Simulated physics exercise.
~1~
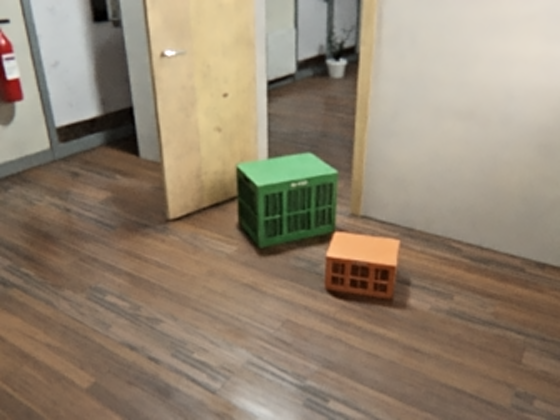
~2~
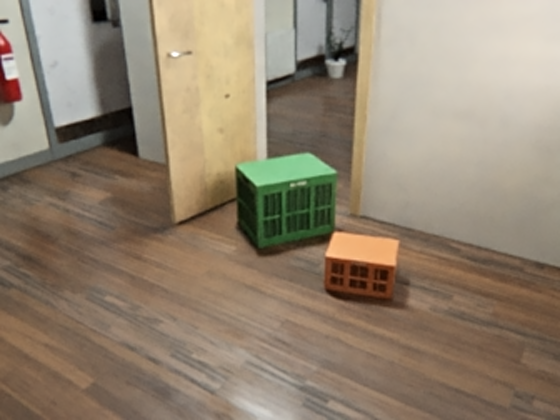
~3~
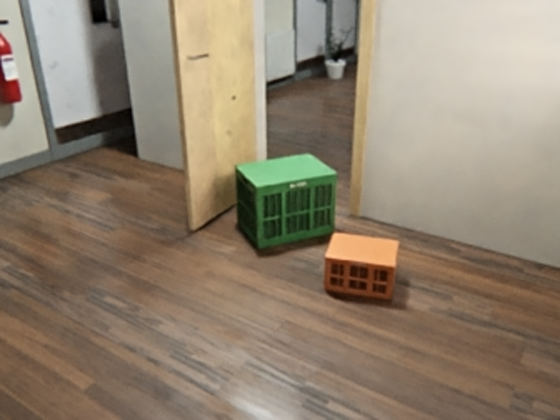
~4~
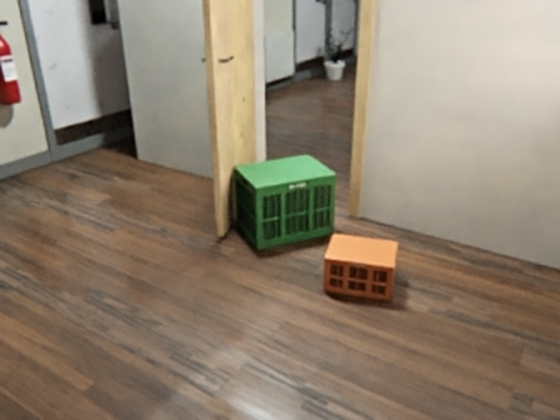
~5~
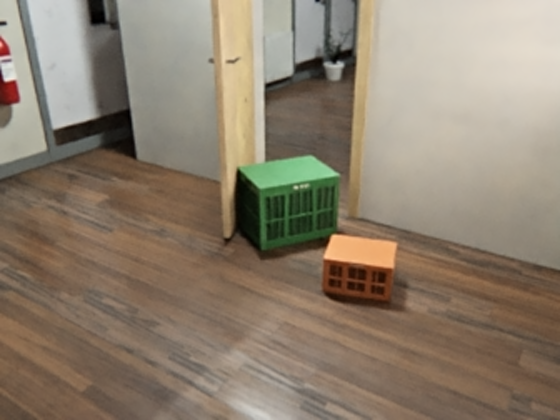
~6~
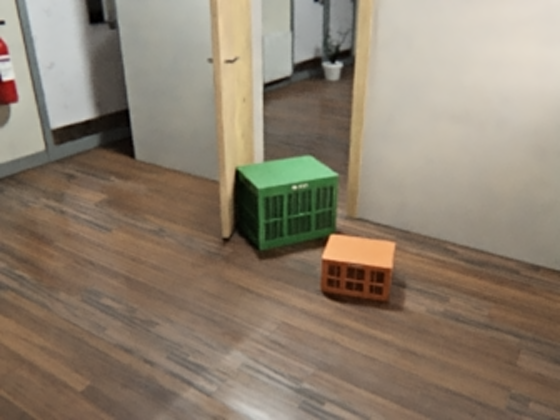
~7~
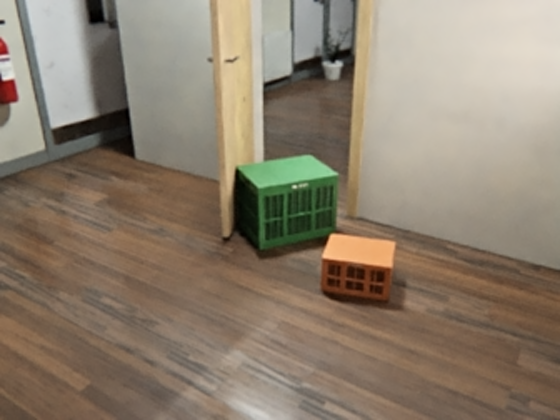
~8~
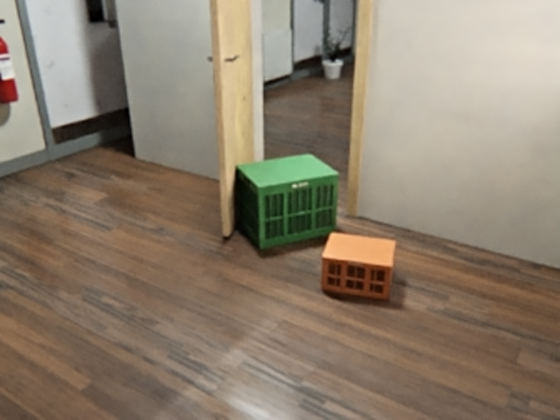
Wooden door swinging partway toward the doorway, then stopping against a green crate and staying ajar beside a smaller orange crate.
